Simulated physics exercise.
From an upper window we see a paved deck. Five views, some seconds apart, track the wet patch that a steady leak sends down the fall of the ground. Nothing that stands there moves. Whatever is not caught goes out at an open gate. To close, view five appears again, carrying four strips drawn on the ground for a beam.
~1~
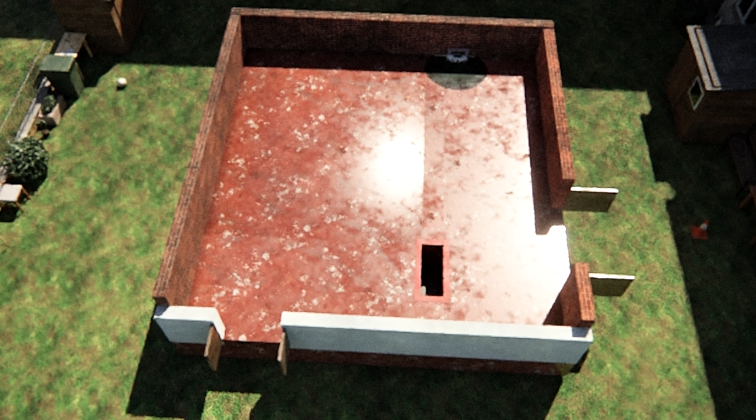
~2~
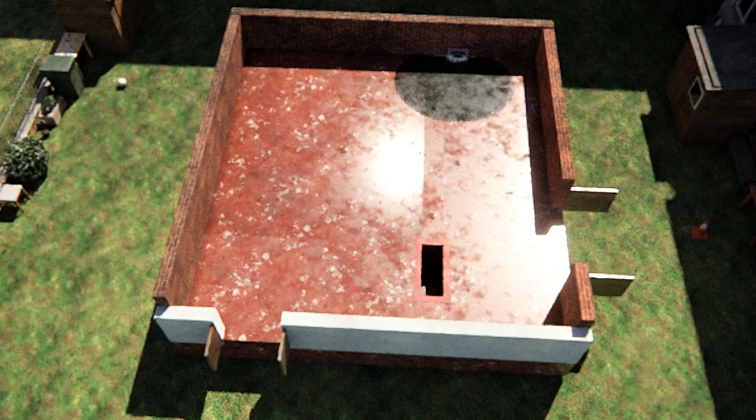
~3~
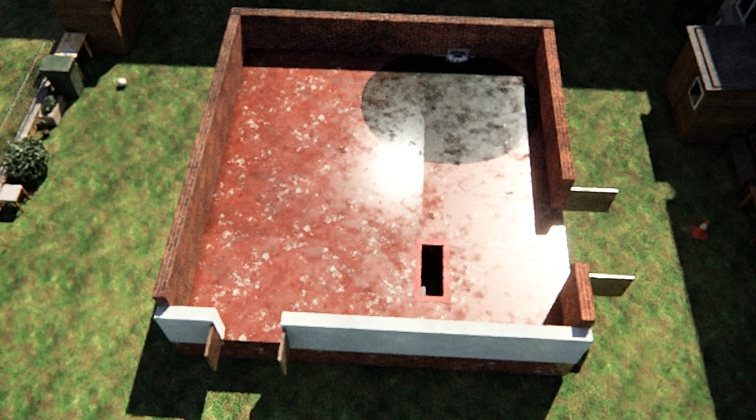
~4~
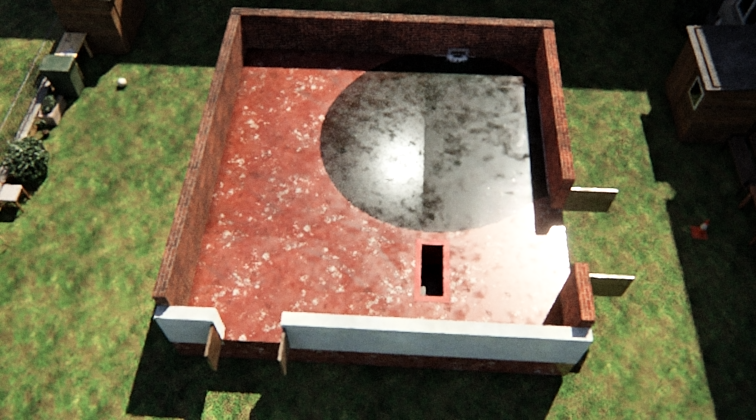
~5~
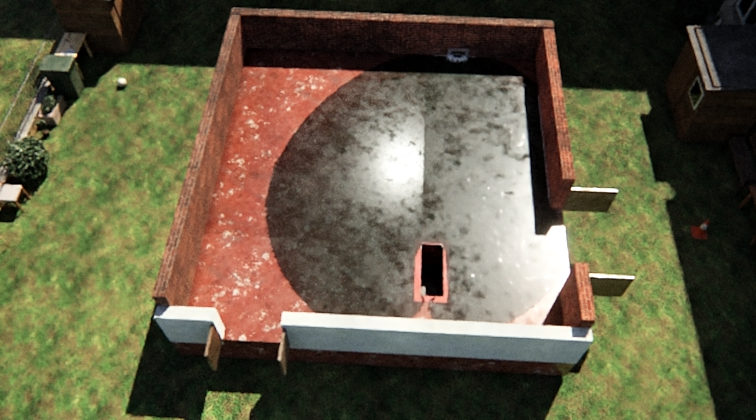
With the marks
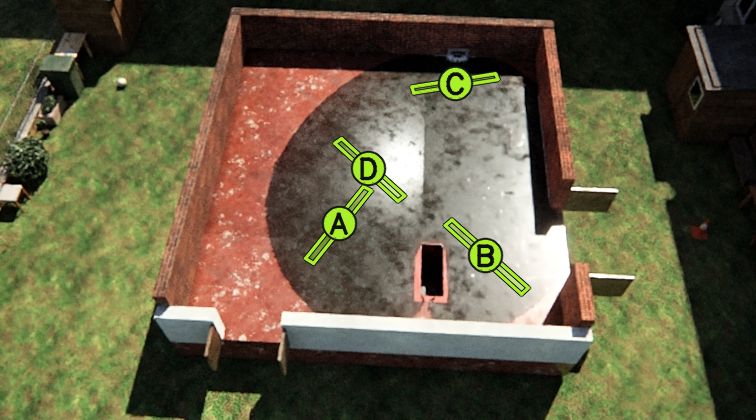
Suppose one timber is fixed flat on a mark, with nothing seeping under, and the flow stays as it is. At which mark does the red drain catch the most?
Place D.
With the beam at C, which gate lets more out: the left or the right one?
More leaves on the left.
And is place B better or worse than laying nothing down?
It is worse.
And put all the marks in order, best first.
D, A, B, C.
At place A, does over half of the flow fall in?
No.
On the marked copy, A from (309, 260) to (367, 188); B from (448, 222) to (524, 290); C from (412, 89) to (496, 76); D from (338, 140) to (401, 198).
With A, about 28 % of the stream runs into the red drain, about 71 % out by the gates.
With B, about 21 % of the stream runs into the red drain, about 78 % out by the gates.
With C, about 13 % of the stream runs into the red drain, about 85 % out by the gates.
With D, about 38 % of the stream runs into the red drain, about 61 % out by the gates.
